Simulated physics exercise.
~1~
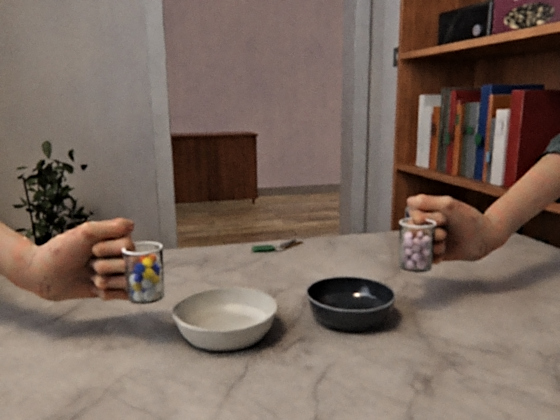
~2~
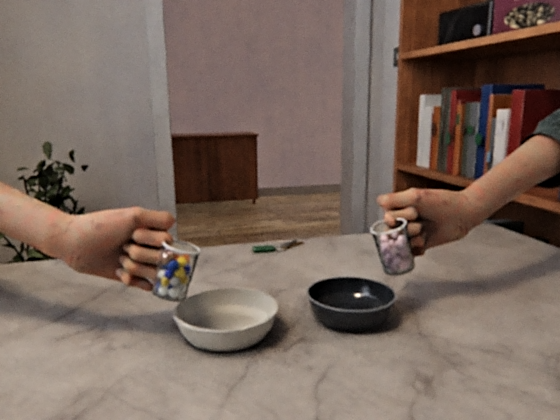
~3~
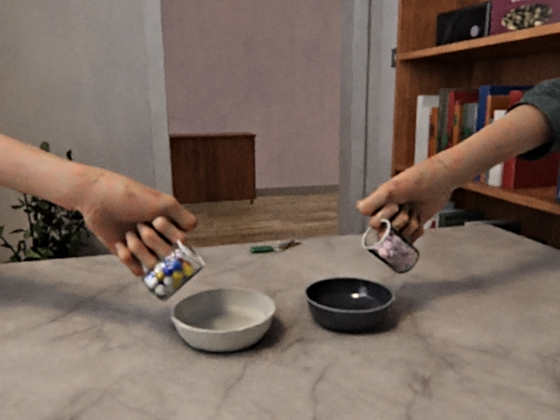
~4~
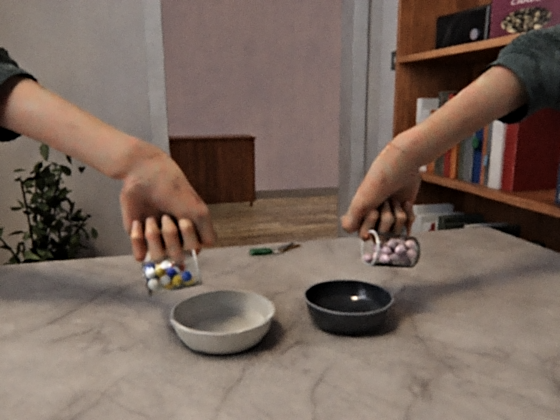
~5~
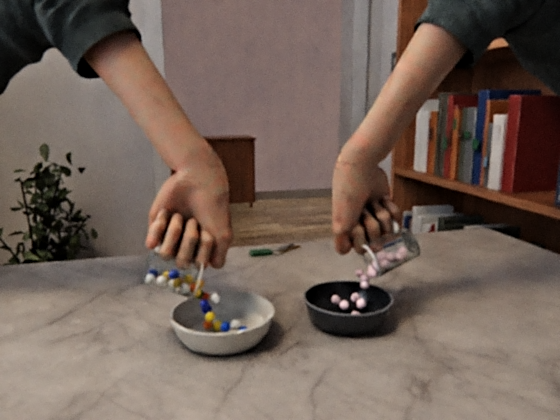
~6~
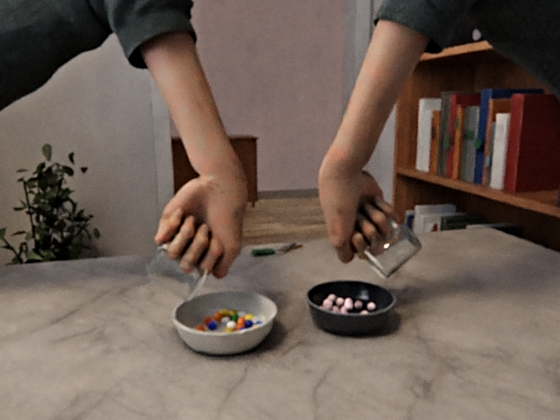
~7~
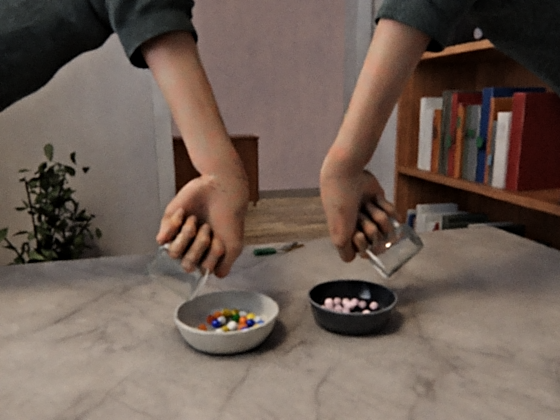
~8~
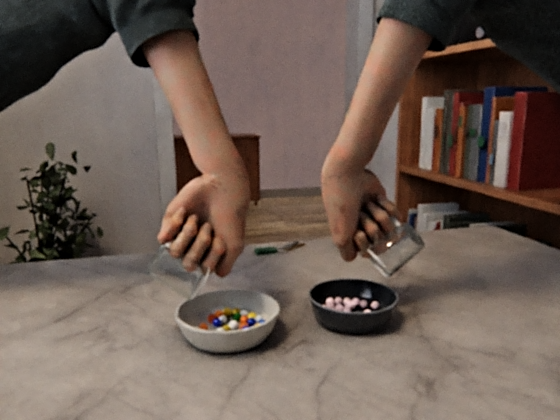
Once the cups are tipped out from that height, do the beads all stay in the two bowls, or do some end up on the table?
They all stay in the bowls. The pale left bowl keeps all the multicoloured beads and the dark right bowl keeps all the pinkish ones.
